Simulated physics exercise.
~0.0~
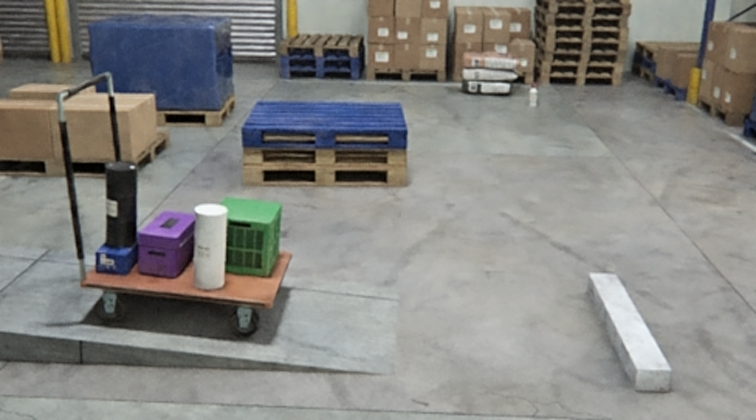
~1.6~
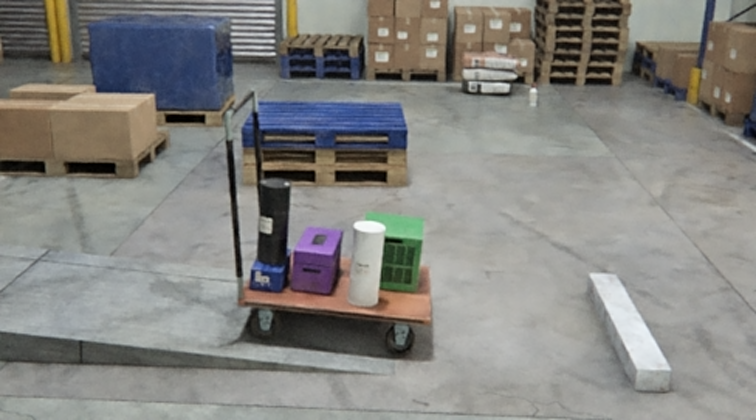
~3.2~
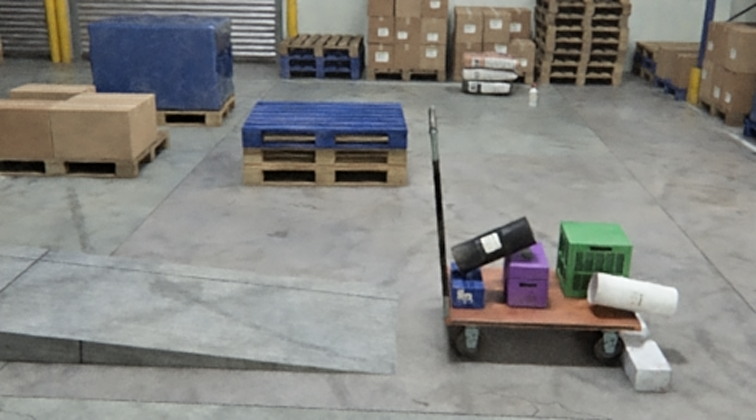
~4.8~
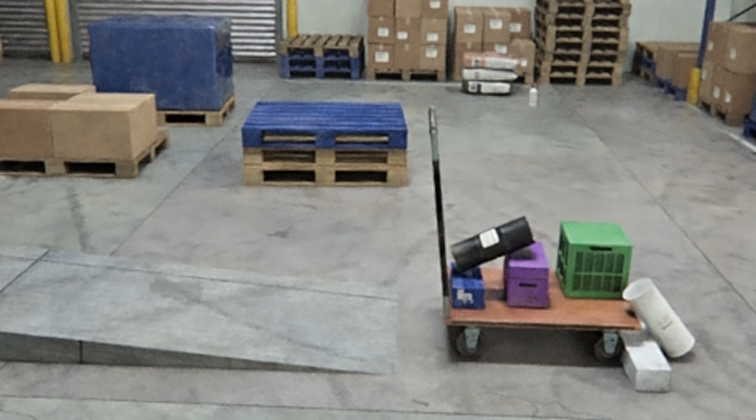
A loaded trolley rolls right into a kerb, tipping the black canister and spilling the white one.
